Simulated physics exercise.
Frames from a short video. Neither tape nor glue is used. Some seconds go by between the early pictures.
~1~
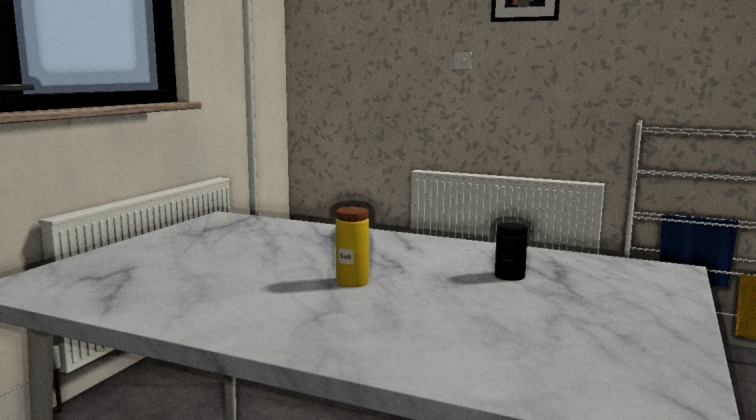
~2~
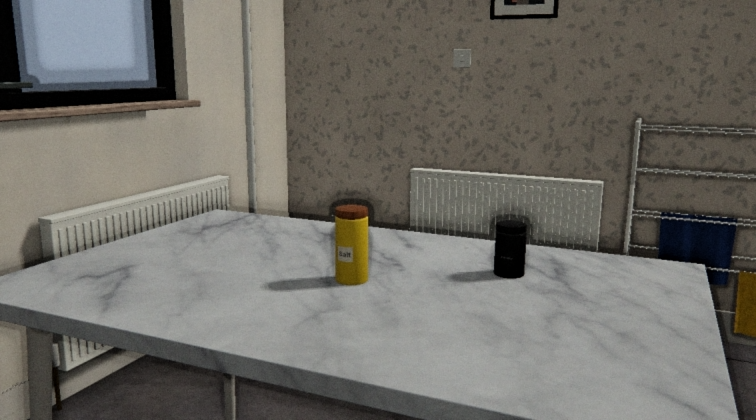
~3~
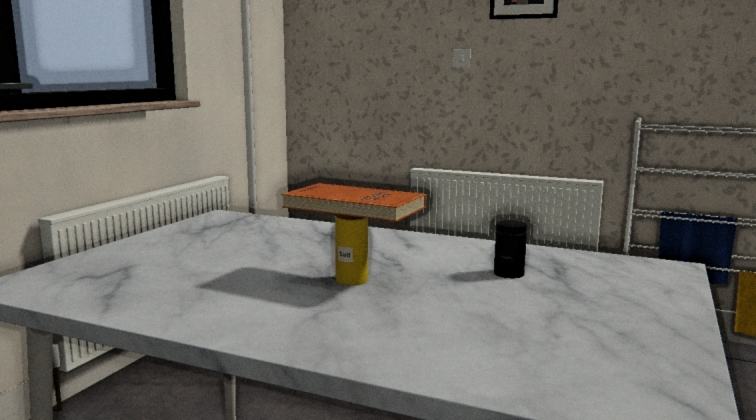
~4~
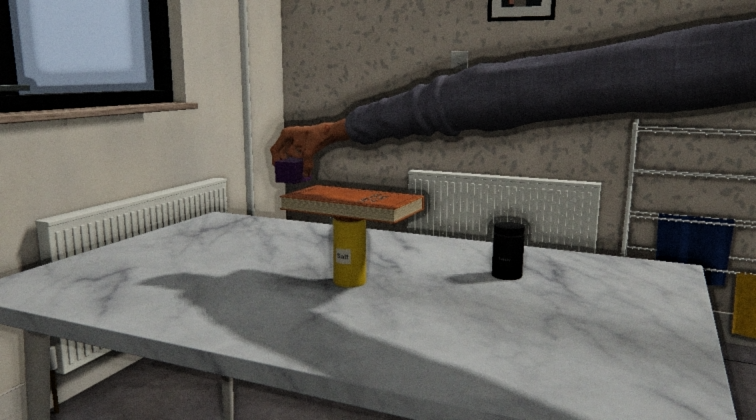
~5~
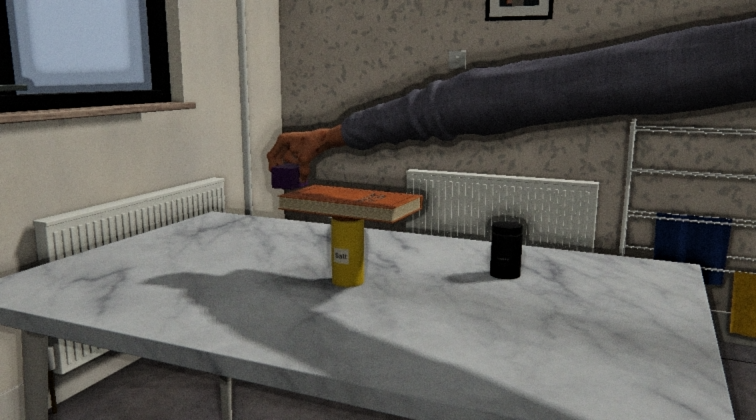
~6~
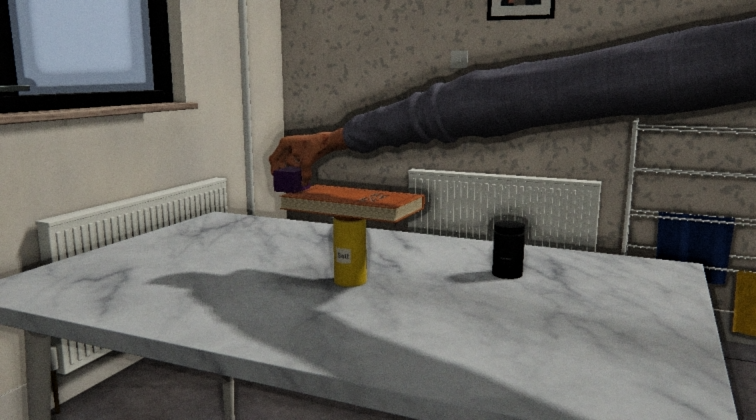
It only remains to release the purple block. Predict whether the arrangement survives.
Looks like it isn't steady enough.
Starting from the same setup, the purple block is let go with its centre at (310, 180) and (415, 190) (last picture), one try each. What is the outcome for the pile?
Stays standing, then topples over.
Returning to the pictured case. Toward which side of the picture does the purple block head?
It shifts to the viewer's left.
Then, 0.30 s past the last view, purple block now fallen.
Then, 0.40 s past the last view, things are still on the move.
Then, 1.00 s past the last view, nothing new.
Finally, fallen, purple block; the other 3 still in place. Final places as the last picture's camera would see them, purple block near (248, 259). The pile loses its balance.
